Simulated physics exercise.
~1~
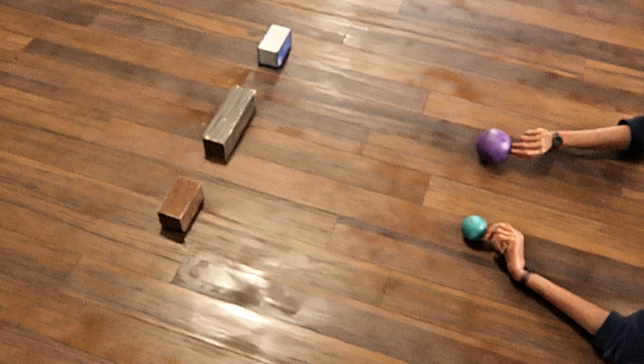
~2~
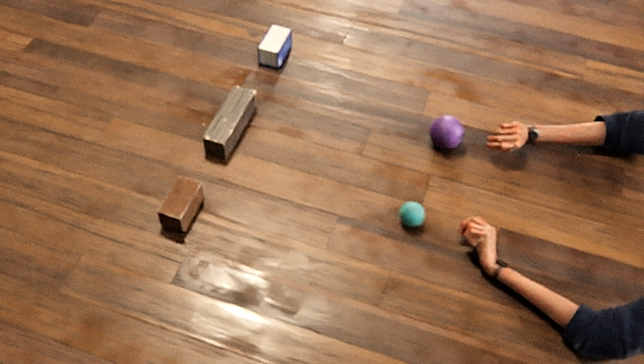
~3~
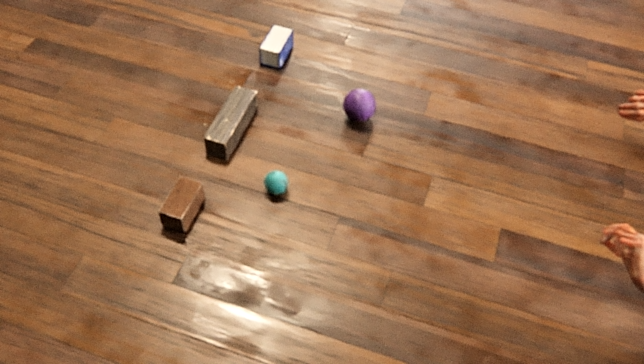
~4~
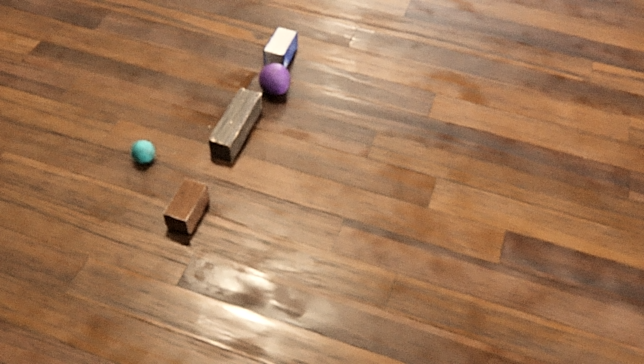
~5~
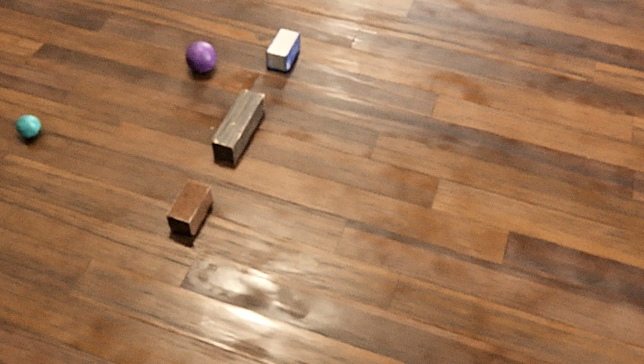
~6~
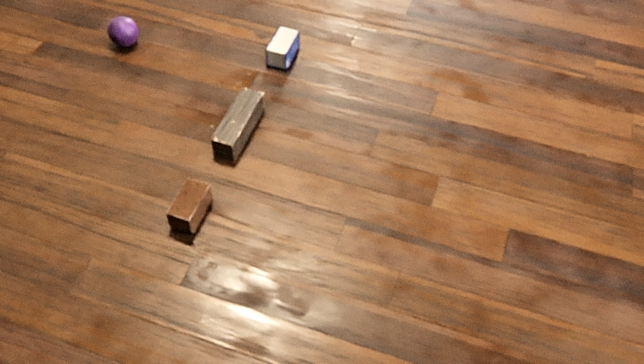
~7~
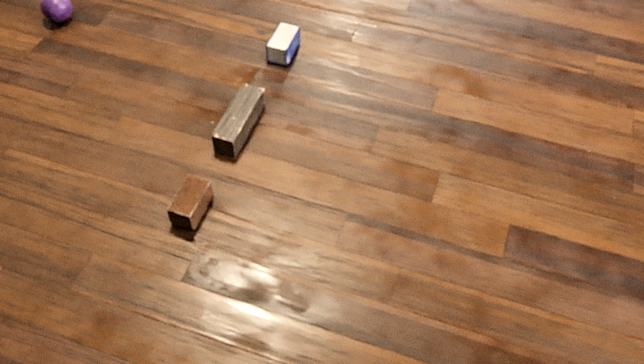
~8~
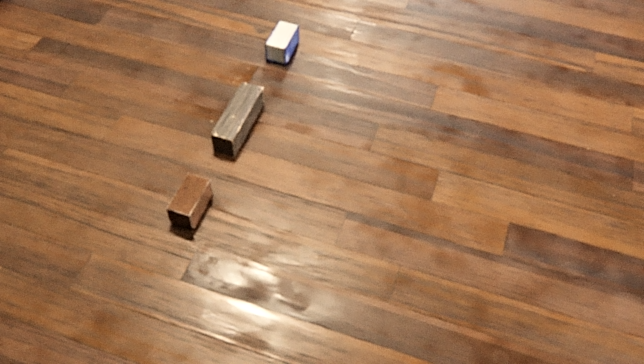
A purple ball and a turquoise ball, released by two hands on the right, rolled left toward a row of three blocks, passed through separate gaps between them, and kept going out of view, leaving the blocks standing in place.
